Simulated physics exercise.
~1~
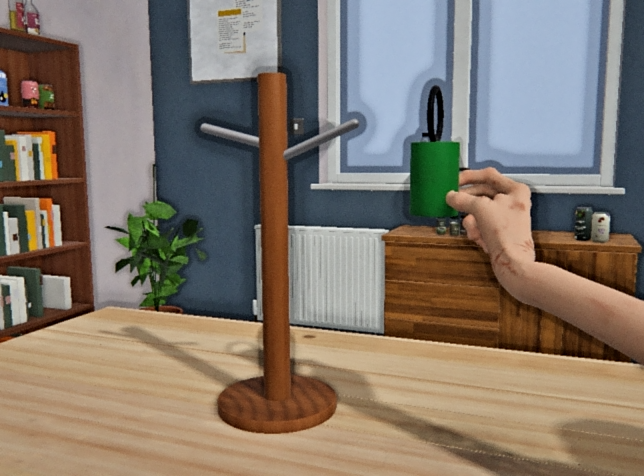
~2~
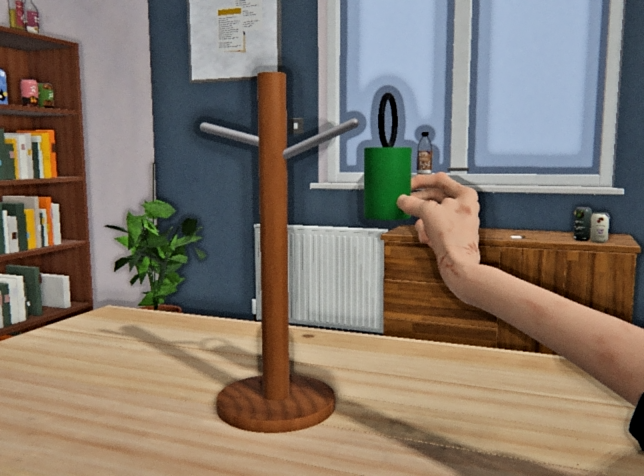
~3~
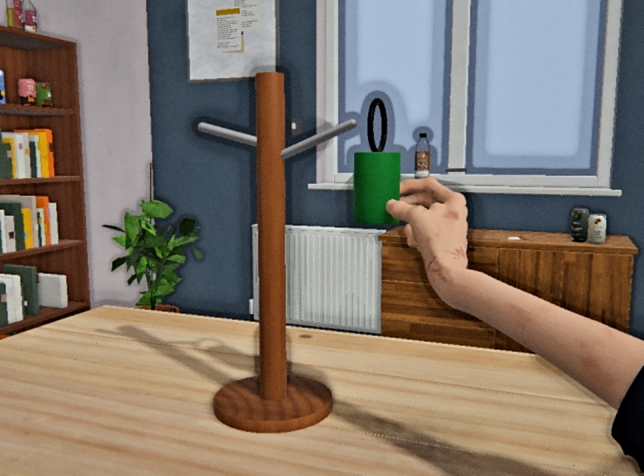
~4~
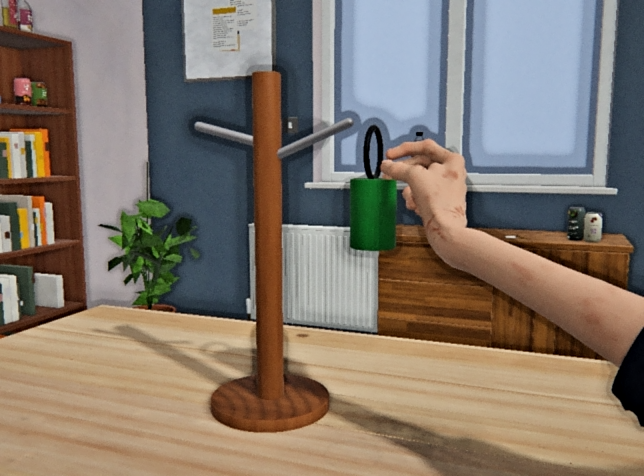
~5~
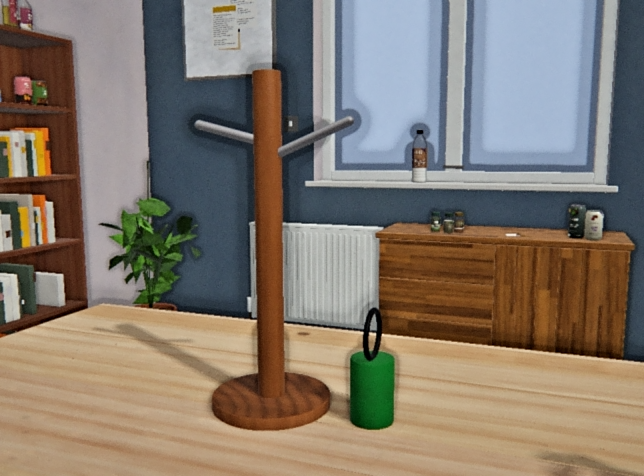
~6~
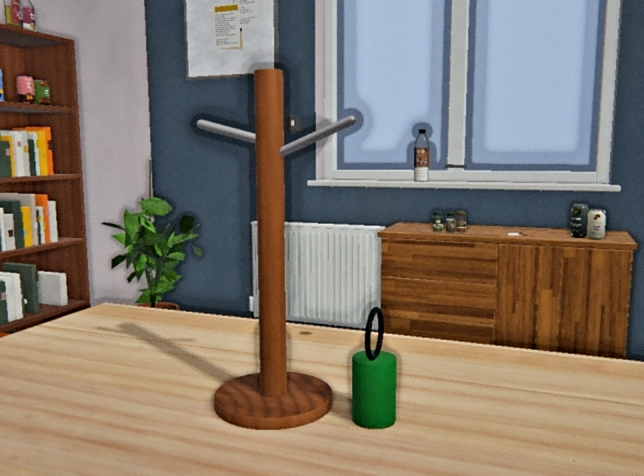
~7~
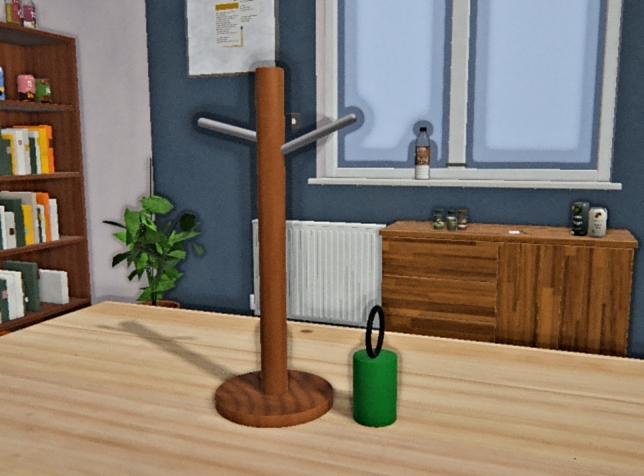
In a room with a bookshelf and a window, a hand moved a green lantern with a black ring left toward a wooden peg stand on a table, then let go, and the lantern dropped and ended up standing upright beside the stand's base.
